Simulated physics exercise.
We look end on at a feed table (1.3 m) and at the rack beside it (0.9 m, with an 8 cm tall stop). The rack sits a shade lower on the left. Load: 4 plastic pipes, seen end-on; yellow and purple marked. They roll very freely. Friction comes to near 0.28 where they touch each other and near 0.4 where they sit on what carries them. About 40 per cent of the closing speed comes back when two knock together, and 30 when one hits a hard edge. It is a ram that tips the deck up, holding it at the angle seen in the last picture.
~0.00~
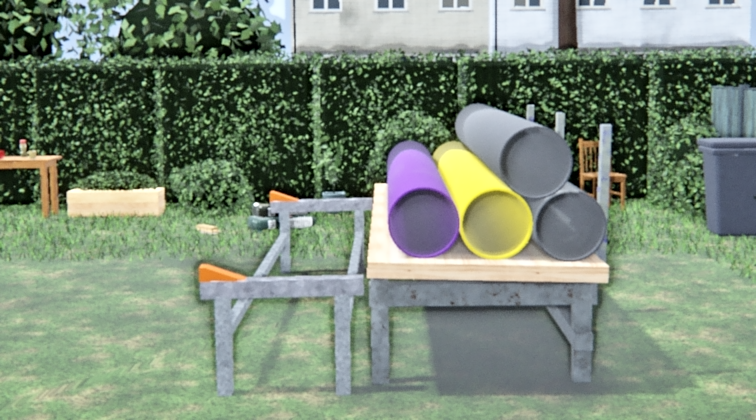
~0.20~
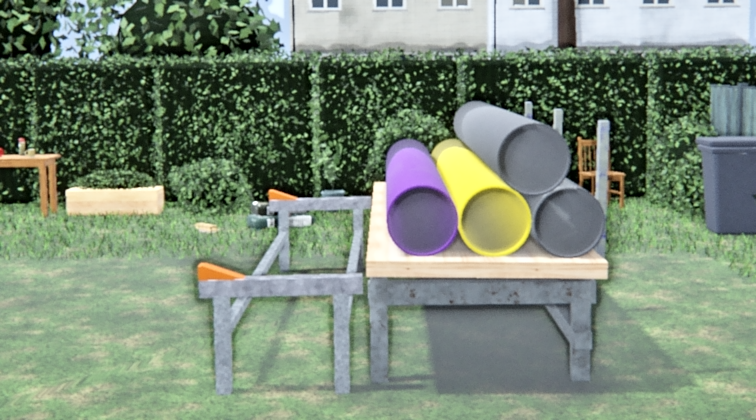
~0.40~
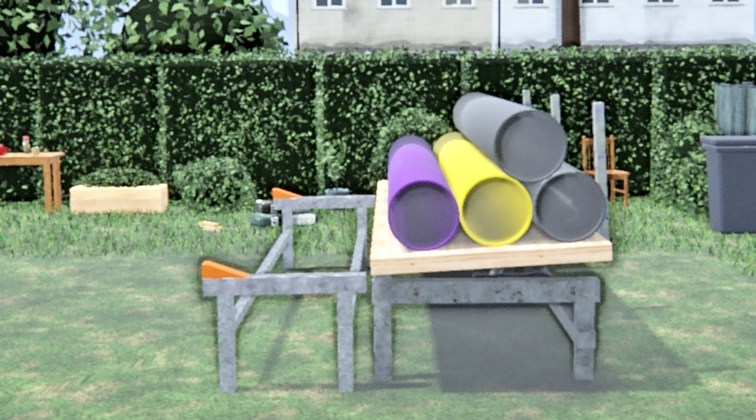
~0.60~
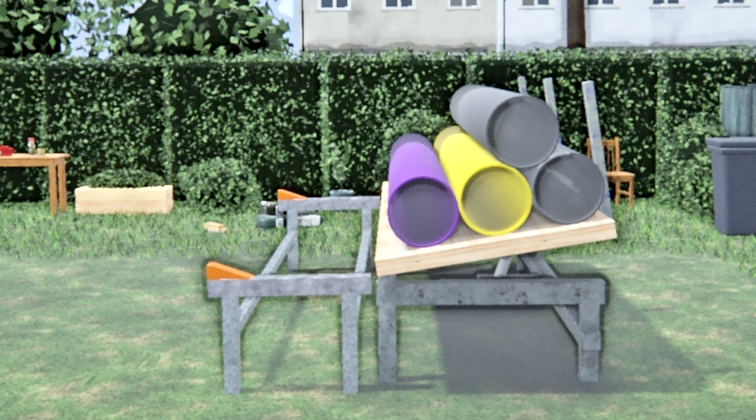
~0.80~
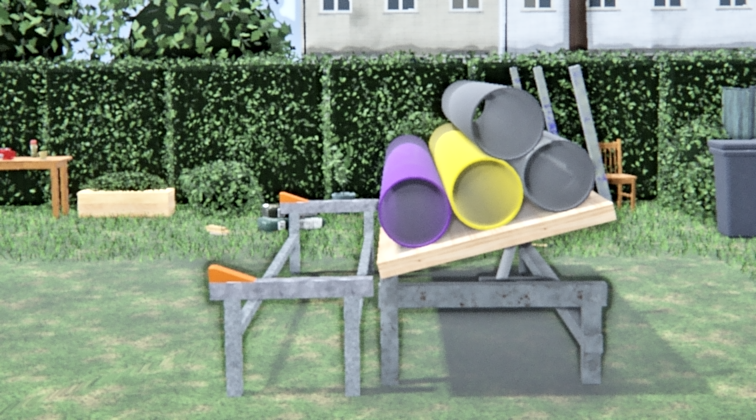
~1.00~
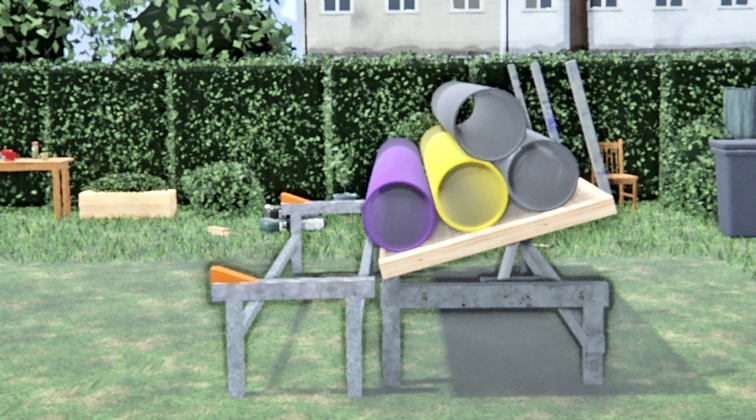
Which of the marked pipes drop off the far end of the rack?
The yellow pipe clears the end stop, the purple clears the end stop.
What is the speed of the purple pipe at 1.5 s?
About 1.0 m/s.
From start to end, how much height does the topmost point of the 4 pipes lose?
45 cm.
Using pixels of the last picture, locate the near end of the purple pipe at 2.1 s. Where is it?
Position: About (201, 235).
By 1.5 s, yellow is on the deck, 15 cm from the hinge, rolling left; purple is on the rack, 65 cm from the rack's far end, rolling left; 0 lost over the end.
By 2.1 s, yellow is on the rack, 35 cm from the rack's far end, rolling left; purple is beyond the stop and falling; 1 lost over the end.
By 2.8 s, yellow is over the stop and falling; purple is beyond the stop, on the ground; 3 lost over the end.
Finally (5.6 s), yellow is over the stop, on the ground; purple is beyond the stop, on the ground; 3 lost over the end.
